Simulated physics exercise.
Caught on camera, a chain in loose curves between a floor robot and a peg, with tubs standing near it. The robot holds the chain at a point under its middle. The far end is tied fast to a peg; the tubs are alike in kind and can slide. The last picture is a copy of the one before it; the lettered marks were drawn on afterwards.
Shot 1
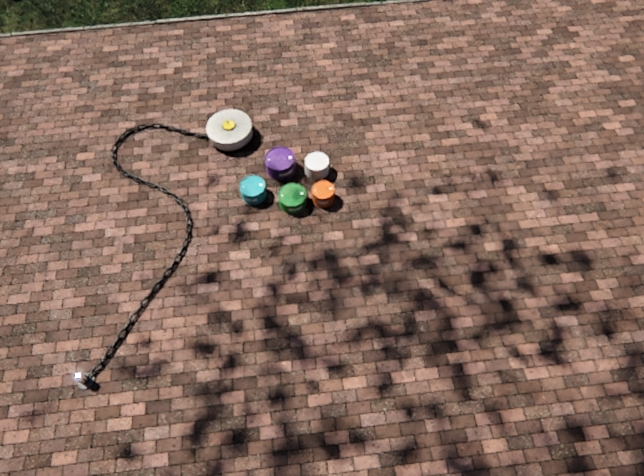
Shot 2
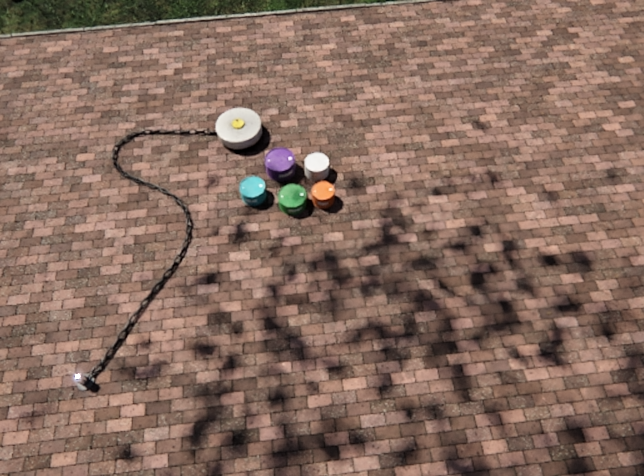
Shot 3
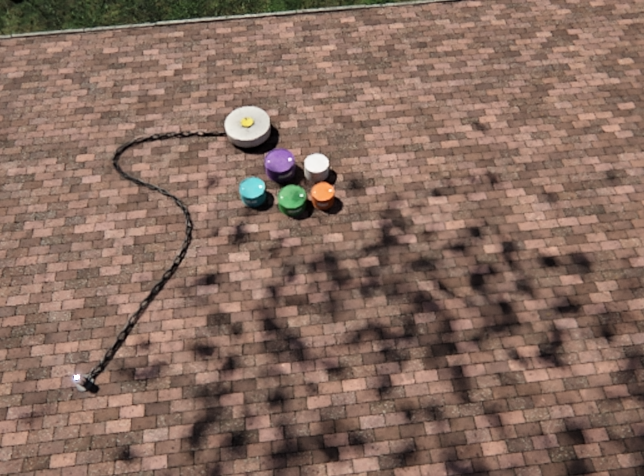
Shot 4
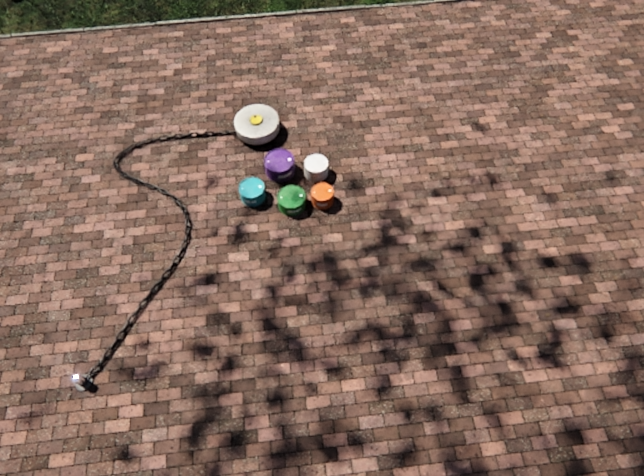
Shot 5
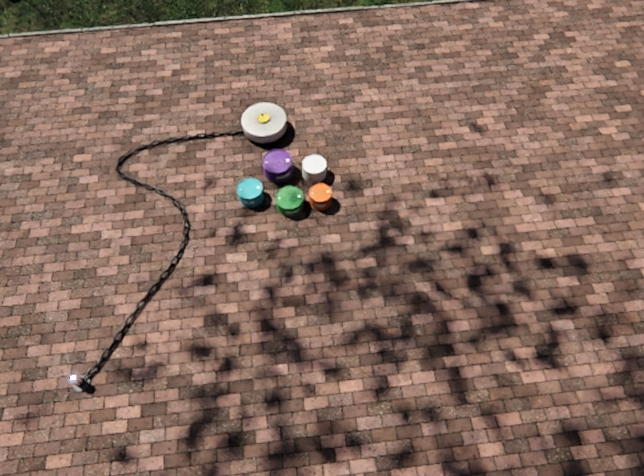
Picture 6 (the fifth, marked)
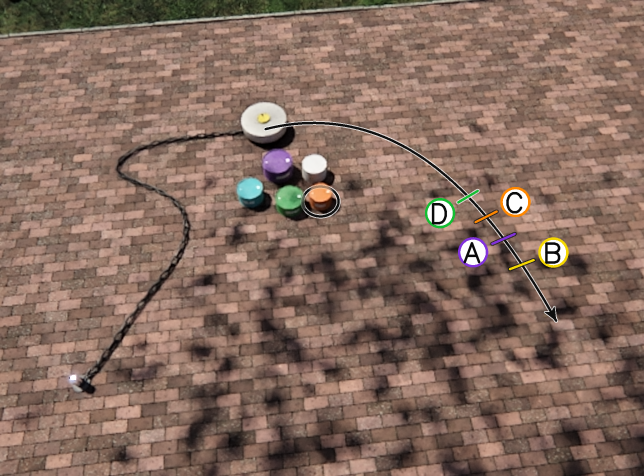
On sunlit brick paving, a round pale robot slides slightly right, drawing a dark chain along.
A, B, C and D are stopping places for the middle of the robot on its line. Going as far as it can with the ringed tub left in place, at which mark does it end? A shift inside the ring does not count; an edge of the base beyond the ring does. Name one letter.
It should halt at D.
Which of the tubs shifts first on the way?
The purple tub.
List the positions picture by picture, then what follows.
In the first frame, peg (82, 379); white tub (317, 166); purple tub (280, 164).
In the second frame, robot (239, 129); orange tub (323, 195).
In the third frame, robot (248, 128); peg (81, 380).
In the fourth frame, robot (257, 125); purple tub (280, 166).
In the fifth frame, robot (265, 124); orange tub (320, 197); turquoise tub (251, 193); peg (78, 381).
On the copy, A at (504, 239); B at (522, 265); C at (486, 217); D at (468, 197); the ring at (321, 201); the route from (265, 129) via (435, 167) to (556, 321).
On D. First, robot (342, 120); orange tub (320, 197).
Then, robot (417, 148); orange tub (320, 197).
Finally, robot (470, 192); white tub (317, 180); purple tub (291, 187); green tub (293, 212); orange tub (321, 199); turquoise tub (265, 202); the orange tub is still in its ring.
By contrast, A drags the ringed tub to (327, 230); B drags the ringed tub to (334, 247); C drags the ringed tub to (324, 215).
